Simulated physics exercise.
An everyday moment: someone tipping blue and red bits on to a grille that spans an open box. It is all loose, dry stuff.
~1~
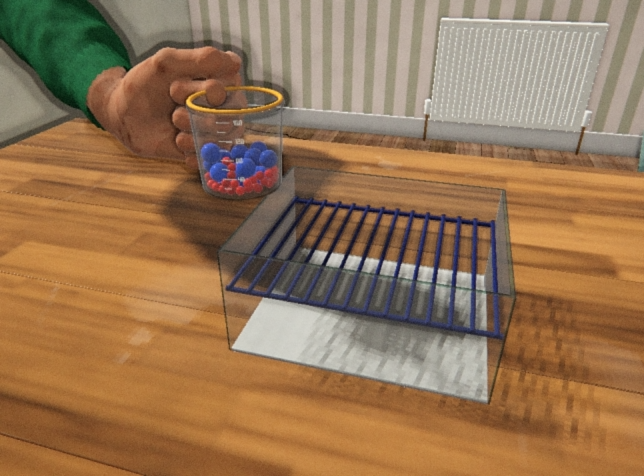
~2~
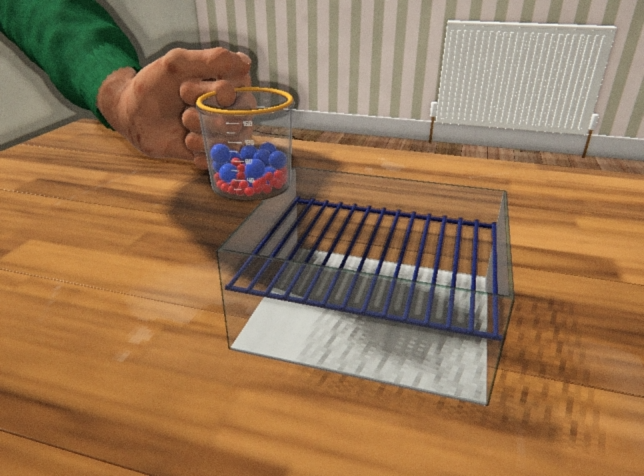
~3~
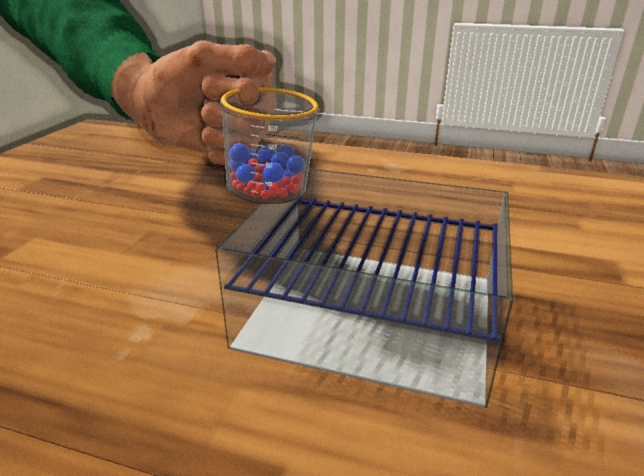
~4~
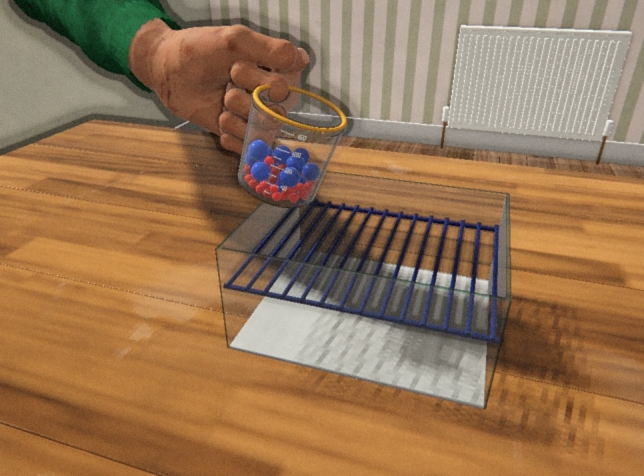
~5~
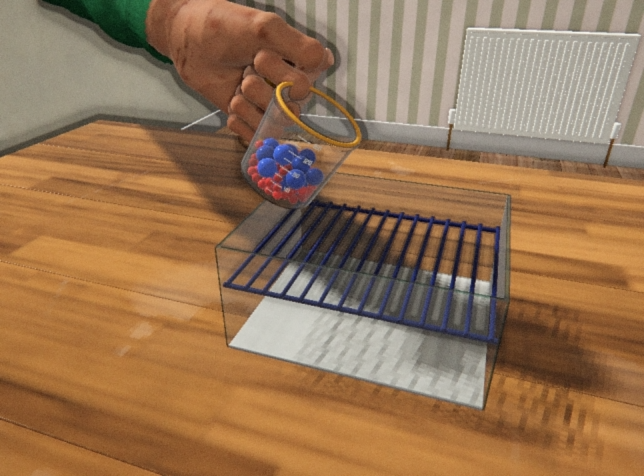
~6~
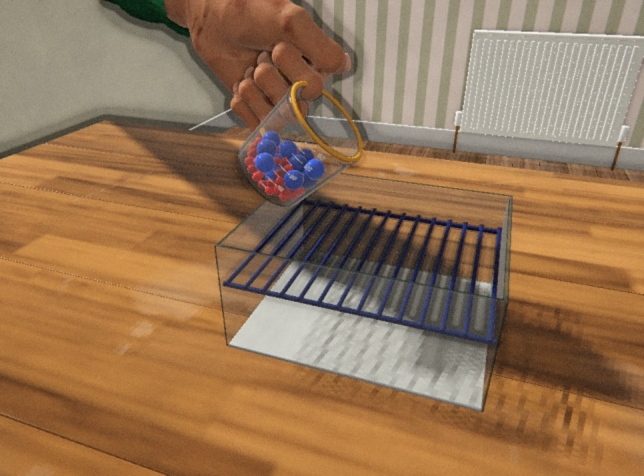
On a wooden table, a hand moves a cup of balls right and tilts it steadily.
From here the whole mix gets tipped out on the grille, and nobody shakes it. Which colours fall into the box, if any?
The blue pieces rest on the wires; the red pieces fall between the wires.
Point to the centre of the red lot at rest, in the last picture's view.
Roughly at (352, 304).
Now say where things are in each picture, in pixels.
Cup (239, 143), upright; rack (456, 263), 14 wires across; blue marbles (237, 172), wider than the gaps; red gumballs (250, 177), narrower than the gaps, in the first frame.
Cup (249, 144), upright; red ones (259, 178), in the second frame.
Cup (268, 146), tipped 6°; blue ones (262, 173), in the third frame.
Cup (288, 148), tipped 19°; red ones (286, 182), in the fourth frame.
Cup (298, 149), tipped 32°; blue ones (279, 168), in the fifth frame.
Cup (298, 149), tipped 46°; rack (456, 268); blue ones (298, 165); red ones (287, 167), in the sixth frame.
Then, 0.36 s later than the last frame, blue ones, every one in the cup; red ones, every one in the cup.
Then, 0.68 s later than the last frame, blue ones, roughly a third in the cup, roughly two thirds on or over the wires; red ones, almost all in the cup, about a tenth on or over the wires.
Then, 0.95 s later than the last frame, blue ones, every one on or over the wires; red ones, roughly a third on or over the wires, roughly two thirds under the rack.
When it is over, blue ones, every one on the wires, not one under the rack; red ones, every one under the rack.
